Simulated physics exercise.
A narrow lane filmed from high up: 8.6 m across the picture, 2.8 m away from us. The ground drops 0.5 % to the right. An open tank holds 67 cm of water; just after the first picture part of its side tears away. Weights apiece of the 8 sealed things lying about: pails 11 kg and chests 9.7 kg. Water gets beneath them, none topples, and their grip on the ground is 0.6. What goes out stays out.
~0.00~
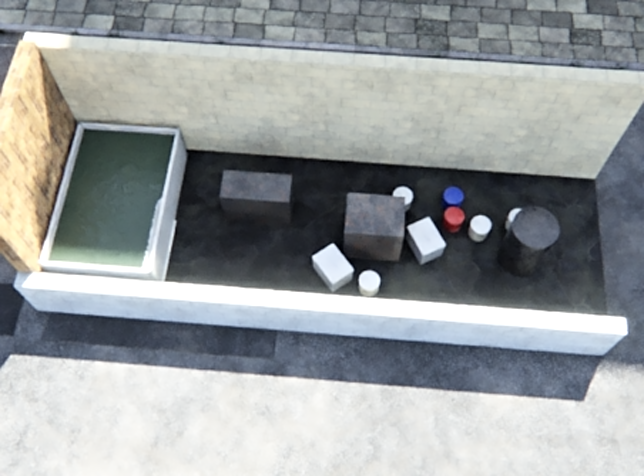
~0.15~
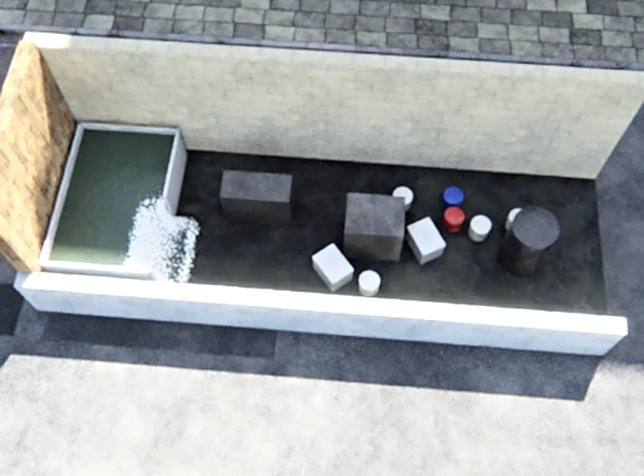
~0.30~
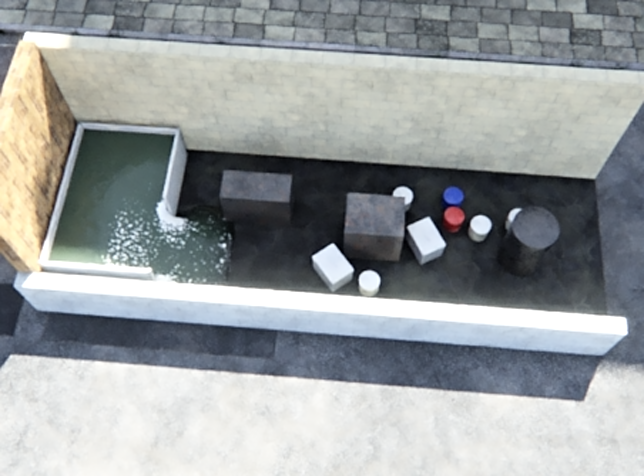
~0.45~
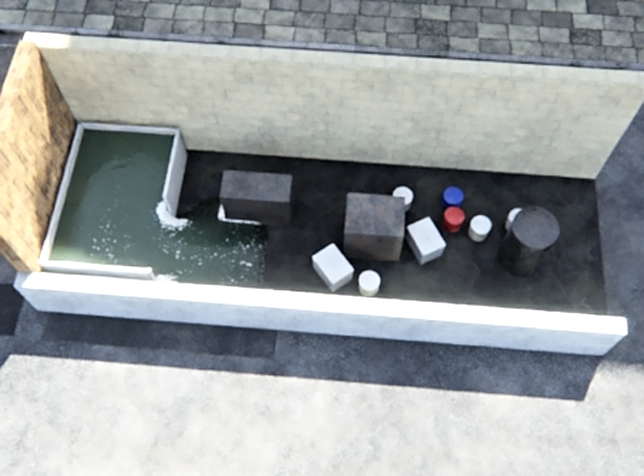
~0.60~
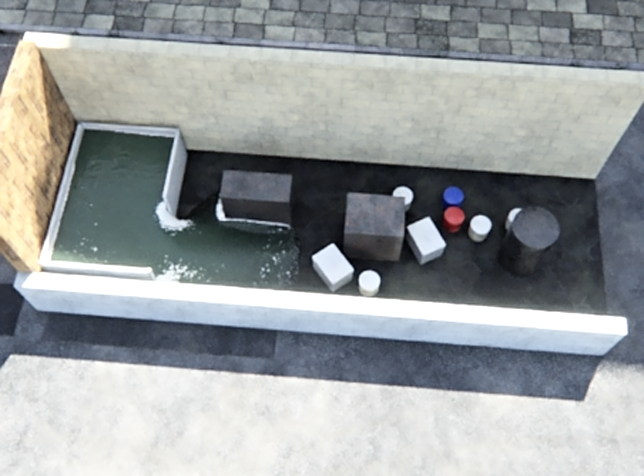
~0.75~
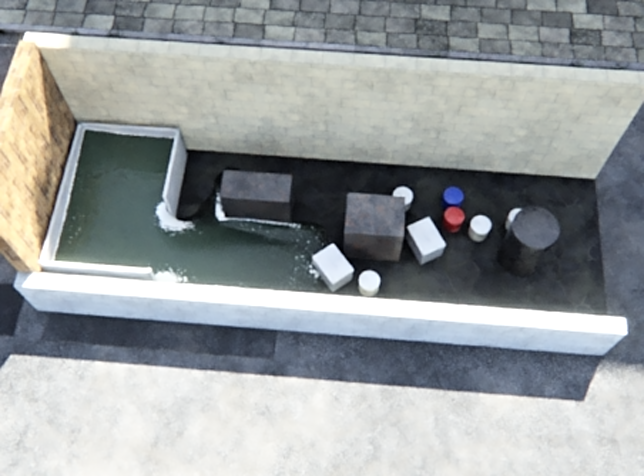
Water bursts from the tank's broken side and spreads right along the lane past a dark block.
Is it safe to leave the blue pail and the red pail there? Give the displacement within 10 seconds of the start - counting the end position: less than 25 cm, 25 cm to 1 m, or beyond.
Blue pail stays put; red pail barely shifts.
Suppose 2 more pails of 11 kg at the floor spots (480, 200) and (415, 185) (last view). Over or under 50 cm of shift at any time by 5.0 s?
In turn: Under, less.
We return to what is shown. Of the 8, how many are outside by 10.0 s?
By then 1.
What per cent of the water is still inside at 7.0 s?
Some 68 per cent remains.
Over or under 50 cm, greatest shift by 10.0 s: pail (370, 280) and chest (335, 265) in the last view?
In turn: Over, past it.
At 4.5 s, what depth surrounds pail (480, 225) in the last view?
Roughly 9 cm.
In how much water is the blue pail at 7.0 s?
Roughly 8 cm.
After 2.0 s the blue pail is near (453, 196), 0.0 m from its start, aground; the red pail is near (454, 215), 0.0 m from its start, aground; 0 of 8 are out; 1 afloat.
After 4.5 s the blue pail is near (453, 196), 0.0 m from its start, aground; the red pail is near (454, 215), 0.0 m from its start, aground; 1 of 8 are out; 1 afloat.
After 7.0 s the blue pail is near (453, 196), 0.0 m from its start, aground; the red pail is near (454, 215), 0.0 m from its start, aground; 1 of 8 are out; 2 afloat.
After 10.0 s the blue pail is near (453, 196), 0.0 m from its start, aground; the red pail is near (454, 215), 0.0 m from its start, aground; 1 of 8 are out; 2 afloat.
